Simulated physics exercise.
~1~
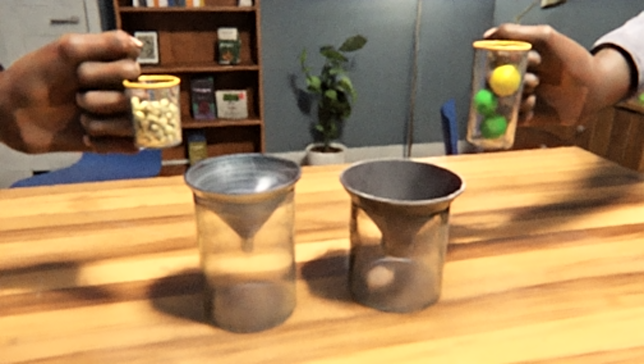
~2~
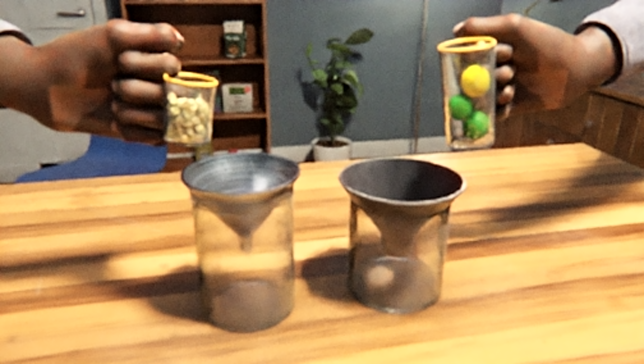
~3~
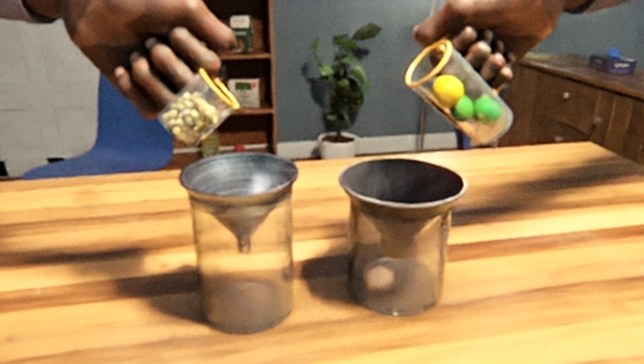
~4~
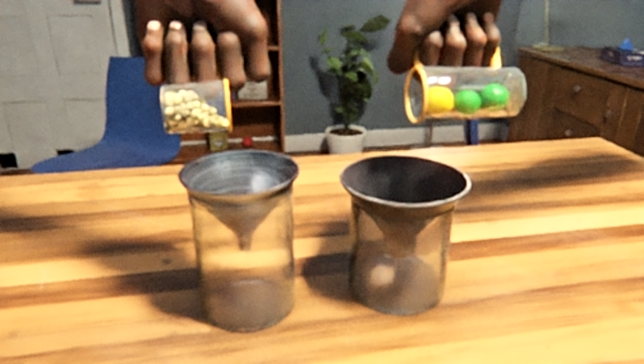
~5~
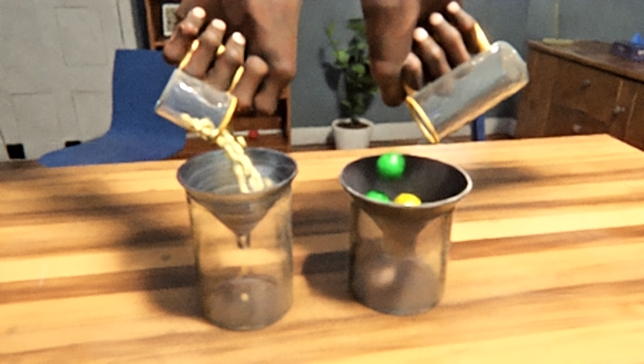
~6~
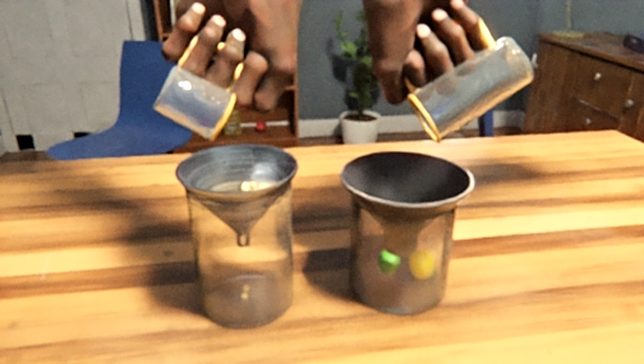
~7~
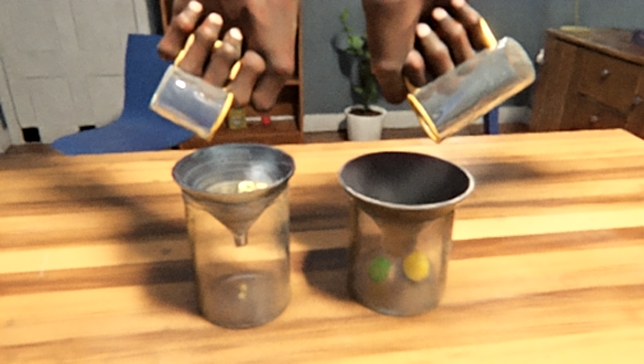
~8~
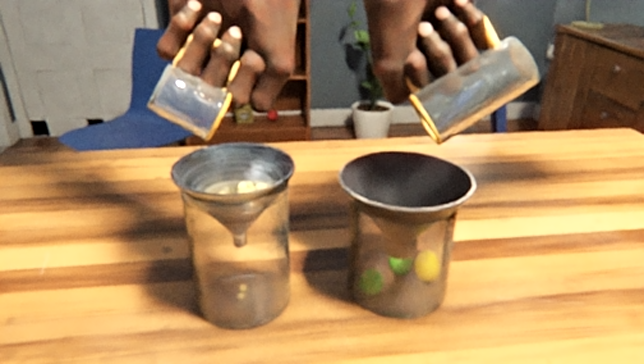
Two hands tip cups over funnels; pale pieces mostly clog while coloured balls drop through.
